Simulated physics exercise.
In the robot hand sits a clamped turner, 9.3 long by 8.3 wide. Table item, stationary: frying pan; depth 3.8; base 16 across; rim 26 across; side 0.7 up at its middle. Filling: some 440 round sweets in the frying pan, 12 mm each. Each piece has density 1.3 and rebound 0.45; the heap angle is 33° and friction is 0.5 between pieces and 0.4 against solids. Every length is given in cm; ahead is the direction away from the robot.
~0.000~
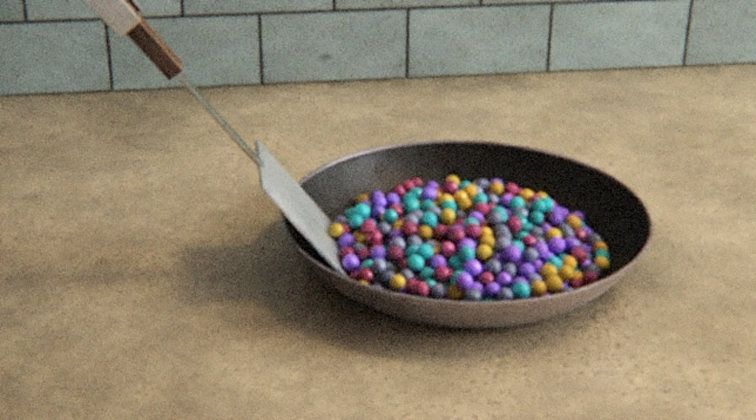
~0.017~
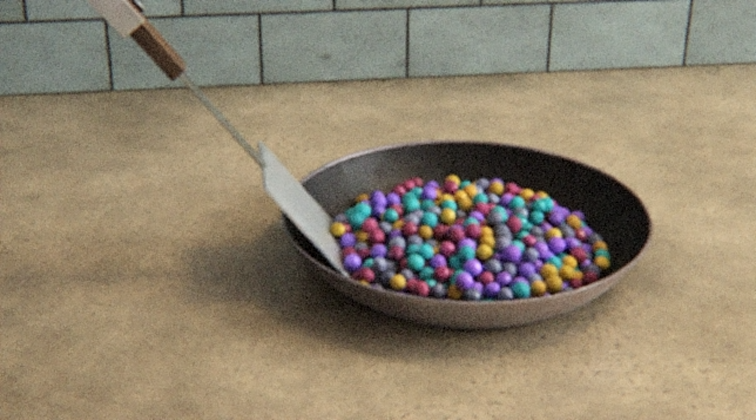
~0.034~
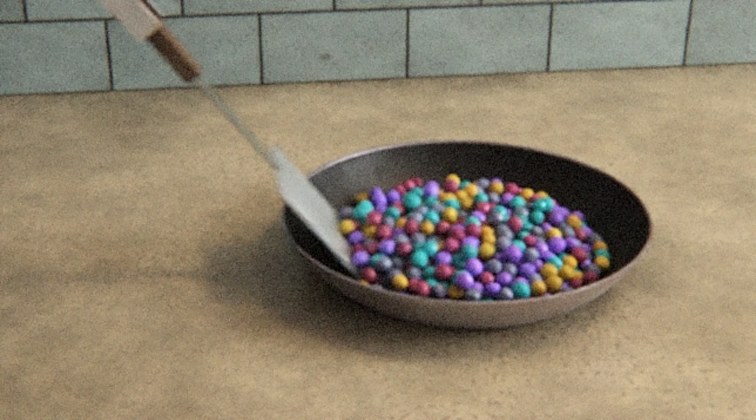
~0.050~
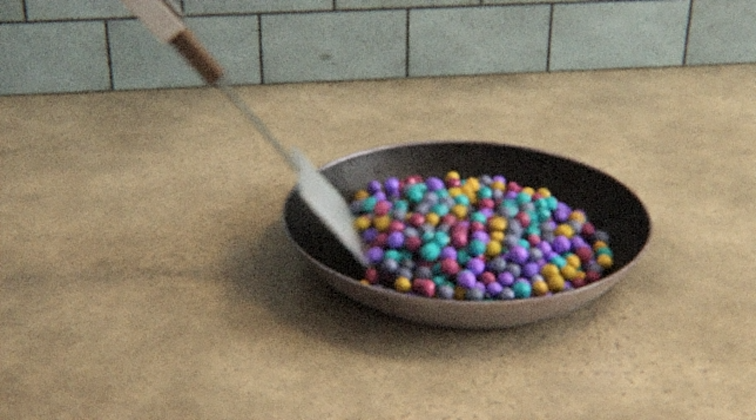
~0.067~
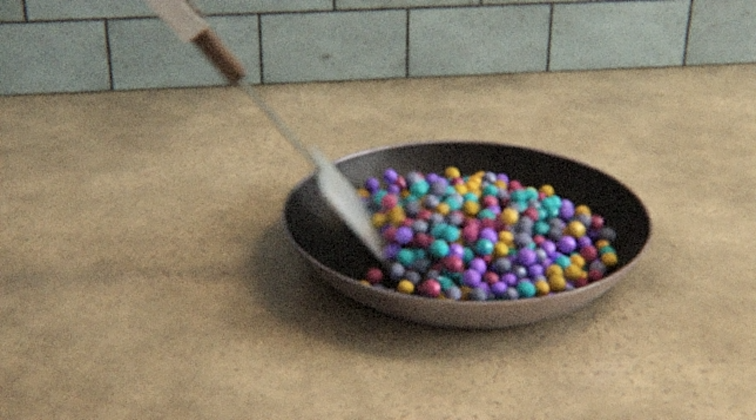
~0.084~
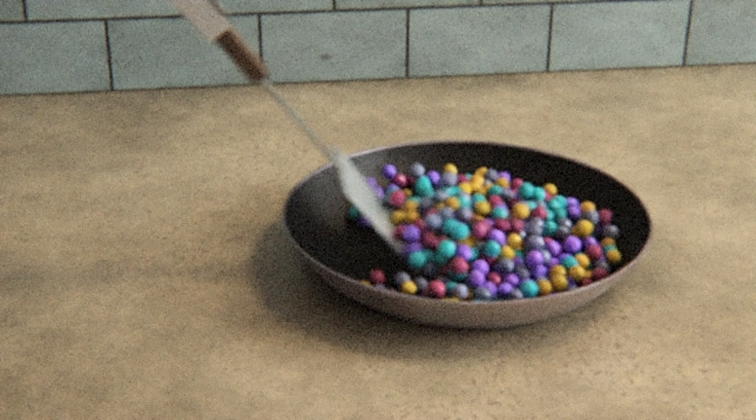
A sandy-brown countertop with a wall of pale grey-green tiles behind it is seen from slightly above by a still camera. A dark frying pan right of centre holds a heap of small round sweets in purple, teal, yellow, crimson and grey, with a metal turner with a brown and pale handle slanting in from the upper left. The turner slides rightward from the pan's left side, pushing the nearby sweets into a slightly higher heap and baring the dark pan behind it.
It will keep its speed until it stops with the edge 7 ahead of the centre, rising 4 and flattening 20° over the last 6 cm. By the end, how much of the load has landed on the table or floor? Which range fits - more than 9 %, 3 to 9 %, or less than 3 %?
The range that fits is more than 9 %.
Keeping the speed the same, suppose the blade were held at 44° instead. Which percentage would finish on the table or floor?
In that case around 15 per cent.
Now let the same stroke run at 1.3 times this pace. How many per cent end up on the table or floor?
Around 20 percent would finish on the table or floor.
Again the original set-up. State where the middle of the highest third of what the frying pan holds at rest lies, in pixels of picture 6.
The centre sits at about (583, 221).
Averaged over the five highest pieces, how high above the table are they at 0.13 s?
5 cm.
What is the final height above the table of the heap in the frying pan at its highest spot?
It reaches roughly 5.0 cm.
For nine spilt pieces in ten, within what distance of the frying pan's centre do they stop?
Around 40 centimetres from the centre.
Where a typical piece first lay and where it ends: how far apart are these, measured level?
Somewhere near 4 centimetres, I reckon.
After 0.13 s, sloping 53°, highest piece 6 above the table; 445 in the frying pan.
After 0.17 s, sloping 45°, highest piece 6 above the table; 445 in the frying pan.
After 0.39 s, sloping 33°, highest piece 5 above the table; 388 in the frying pan, 52 on the table or floor, 5 on the blade or in flight.
After 1.44 s, sloping 33°, highest piece 5 above the table; 387 in the frying pan, 58 on the table or floor.
At rest, 387 in the frying pan, 58 on the table or floor. That is 13 % on the table or floor.
